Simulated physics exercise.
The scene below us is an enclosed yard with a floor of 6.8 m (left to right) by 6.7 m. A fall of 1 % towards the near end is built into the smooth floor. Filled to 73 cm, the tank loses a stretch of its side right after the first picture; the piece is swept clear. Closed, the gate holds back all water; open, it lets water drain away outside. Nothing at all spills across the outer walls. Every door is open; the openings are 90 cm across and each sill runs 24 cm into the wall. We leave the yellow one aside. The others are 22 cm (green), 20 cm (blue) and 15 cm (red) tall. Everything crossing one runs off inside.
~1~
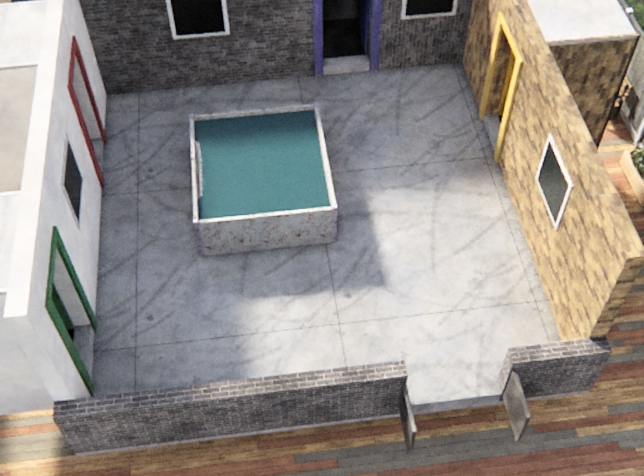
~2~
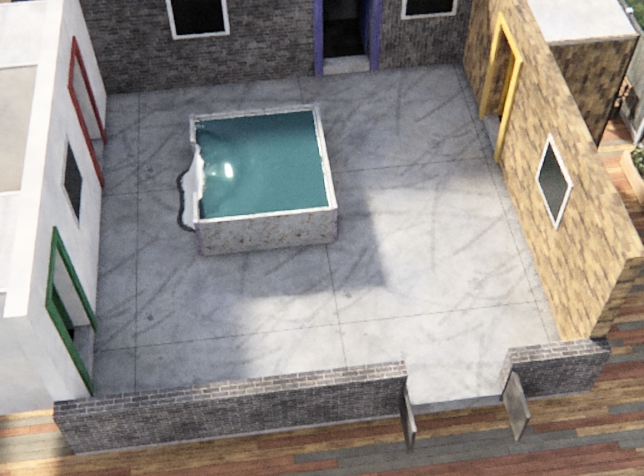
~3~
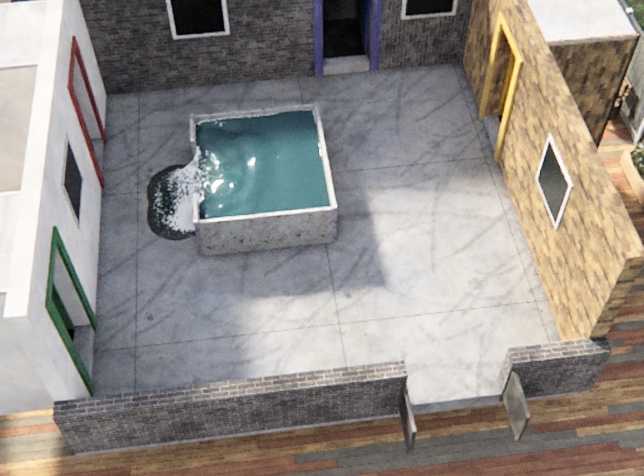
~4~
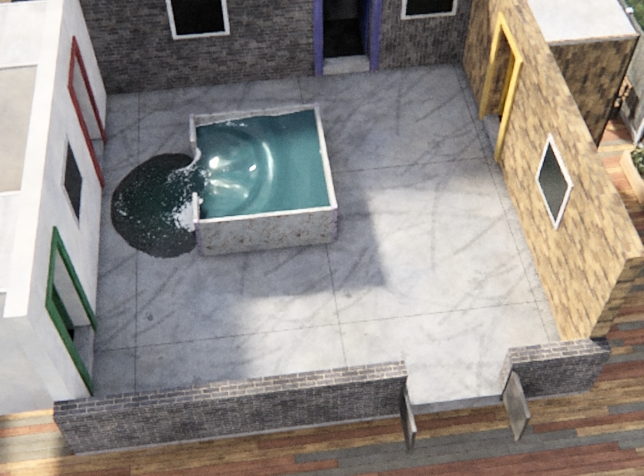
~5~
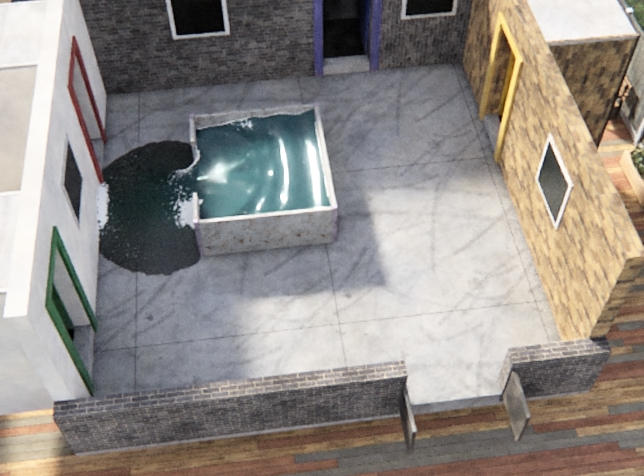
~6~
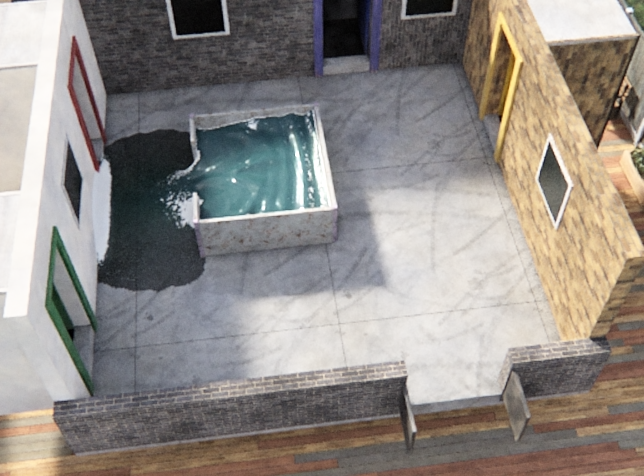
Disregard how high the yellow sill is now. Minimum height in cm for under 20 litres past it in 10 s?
Approx. 7.5 cm.
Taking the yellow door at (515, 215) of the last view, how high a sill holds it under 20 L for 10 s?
It needs roughly 10.0 cm.
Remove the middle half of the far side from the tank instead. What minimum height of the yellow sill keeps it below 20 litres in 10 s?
That way, roughly 10.0 cm.
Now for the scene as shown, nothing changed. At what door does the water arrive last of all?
Last in order comes the yellow door.
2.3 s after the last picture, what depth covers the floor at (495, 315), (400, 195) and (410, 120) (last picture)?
About 0, 0 and 0 cm respectively.
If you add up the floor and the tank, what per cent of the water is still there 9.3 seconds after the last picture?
Something like 94 per cent of it remains.
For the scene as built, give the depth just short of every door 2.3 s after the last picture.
Depths in cm: Green 9, blue 1, yellow 0, red 22.
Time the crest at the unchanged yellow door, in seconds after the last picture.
Approximately 4.5 s.
Then, 0.7 s after the last picture water covers 15 % of the floor, deepest (48 cm) near (112, 213); it has not reached the yellow door.
Then, 2.3 s after the last picture water covers 40 % of the floor, deepest (32 cm) near (91, 415); it has not reached the yellow door.
Then, 9.3 s after the last picture water covers 95 % of the floor, deepest (14 cm) near (347, 232); 8 cm at the yellow door, 0 litres in over its 14 cm sill.
At the yellow door as built, the water peaked near 12 cm, 4.7 s after the last picture.
Run again over the same 10 s with other heights there, 36 litres in over 6 cm, 10 litres over 8.5 cm. The limit of 20 litres is kept from about 7.5 cm up.
